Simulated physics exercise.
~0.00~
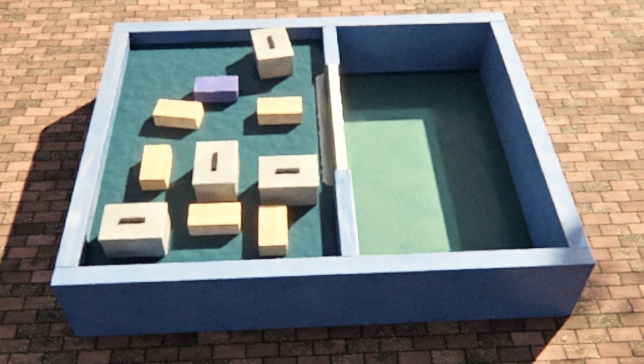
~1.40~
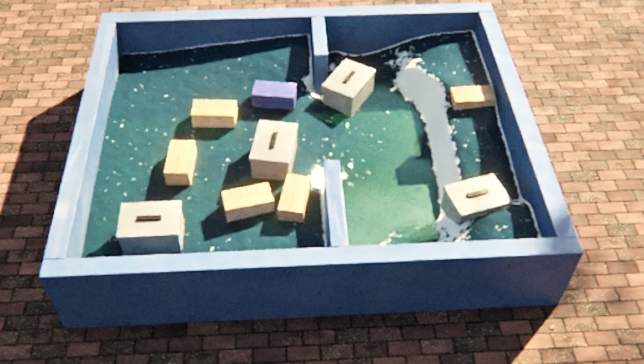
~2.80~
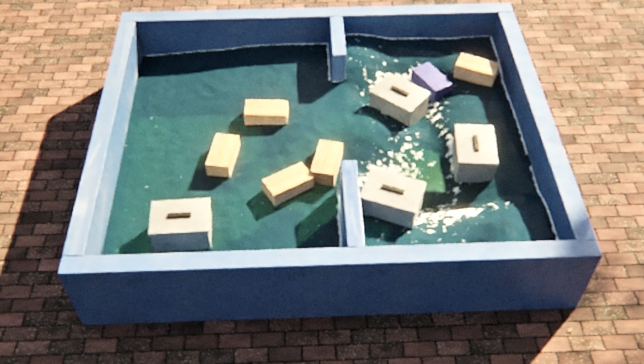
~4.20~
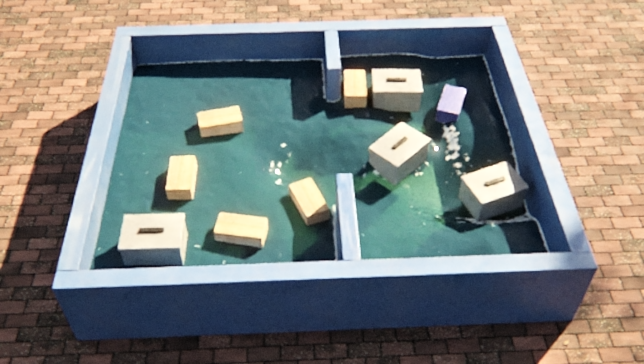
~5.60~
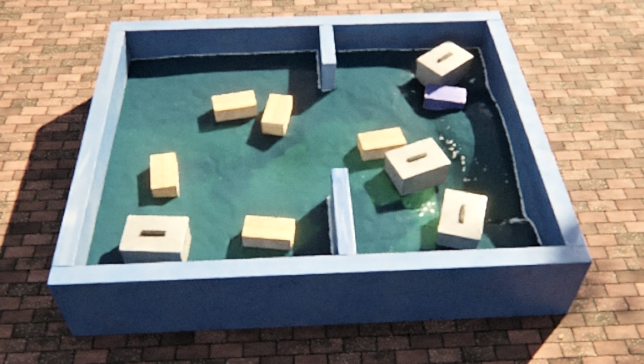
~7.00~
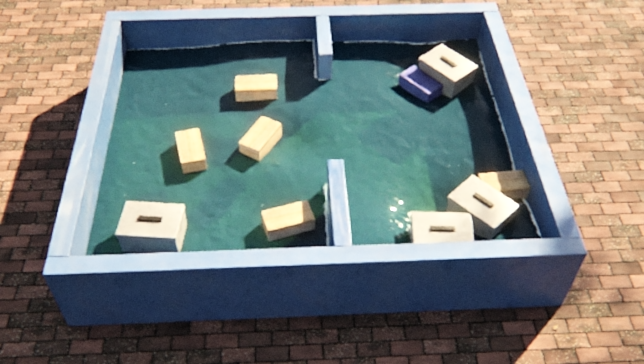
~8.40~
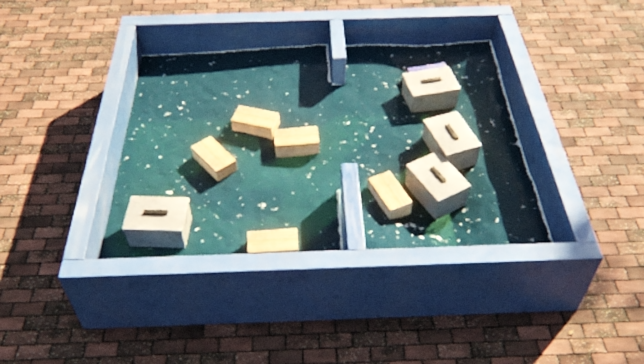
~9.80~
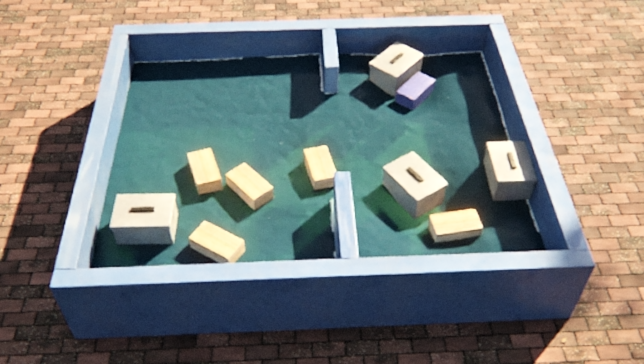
In a blue-walled tank on brick paving, water surged through a gap in the divider, carrying several pale boxes and a small blue block to the right, where they drifted about and ended up floating while other blocks stayed afloat on the left.
